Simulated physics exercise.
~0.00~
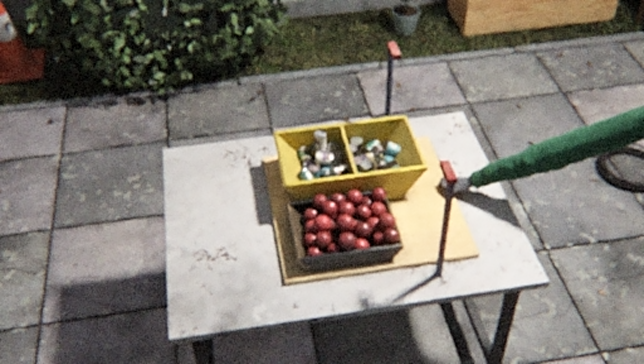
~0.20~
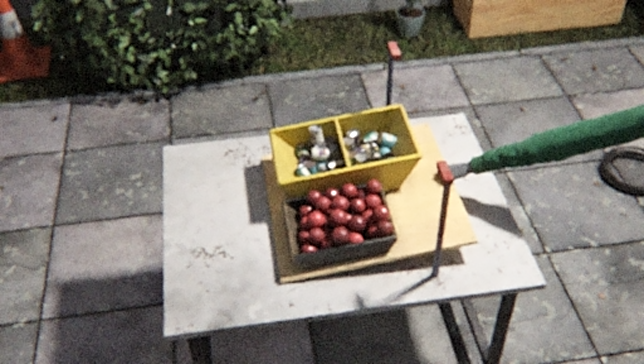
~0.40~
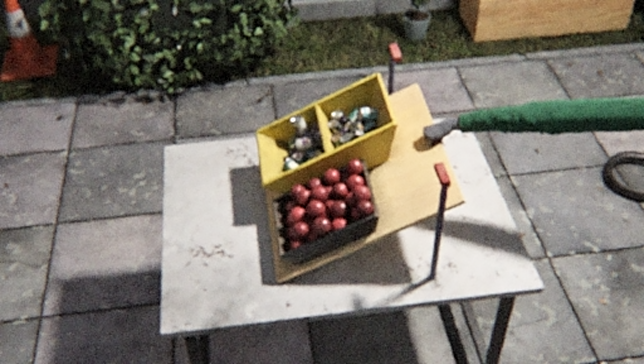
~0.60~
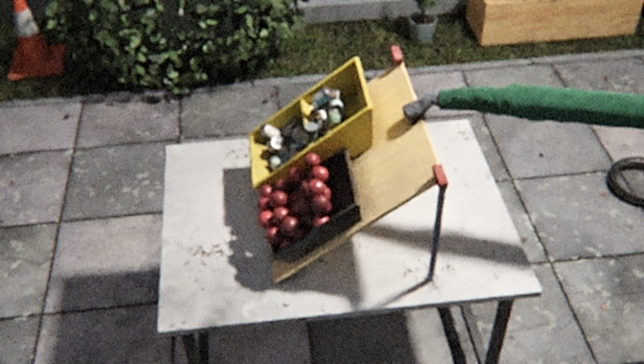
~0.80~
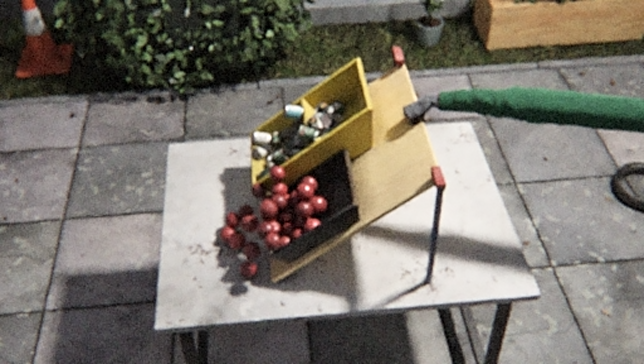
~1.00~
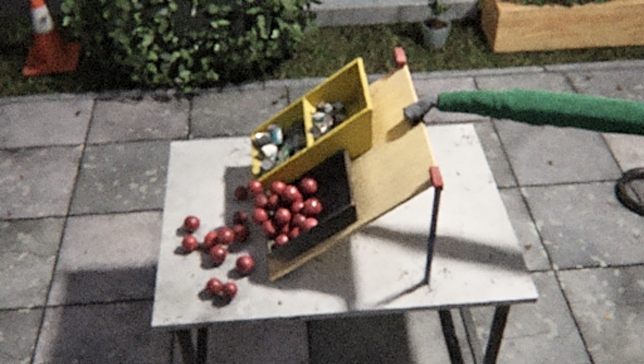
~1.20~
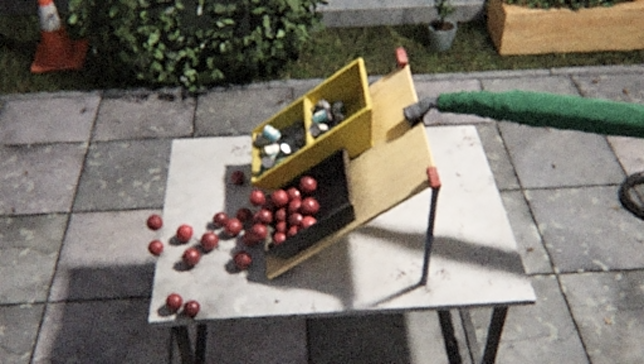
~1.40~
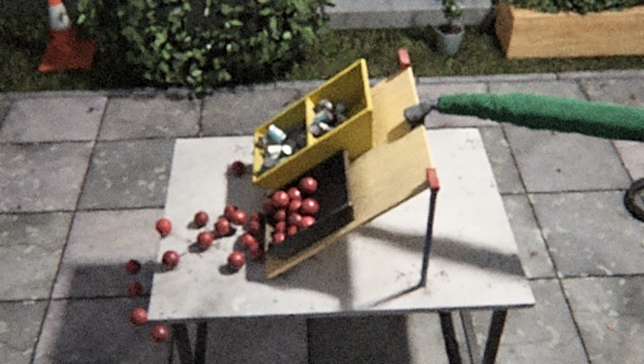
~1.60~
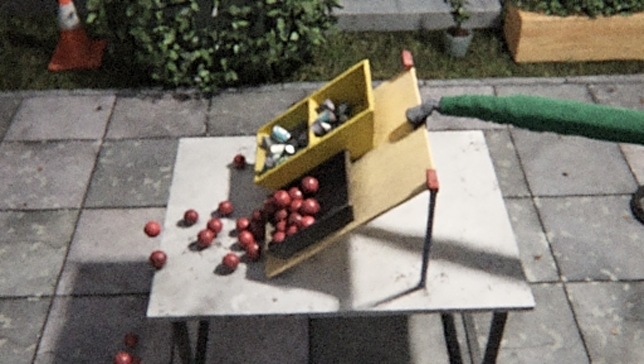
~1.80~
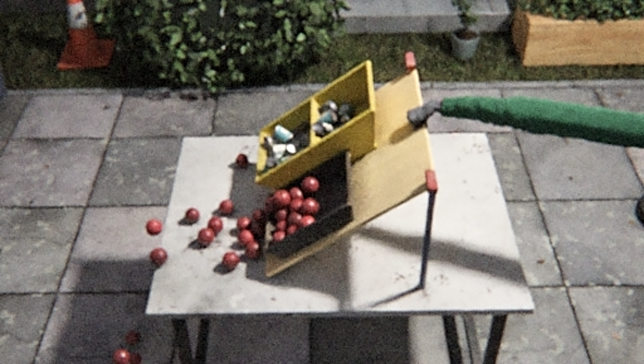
A hinged board tilts up steeply, spilling many red apples while the small tins stay put.
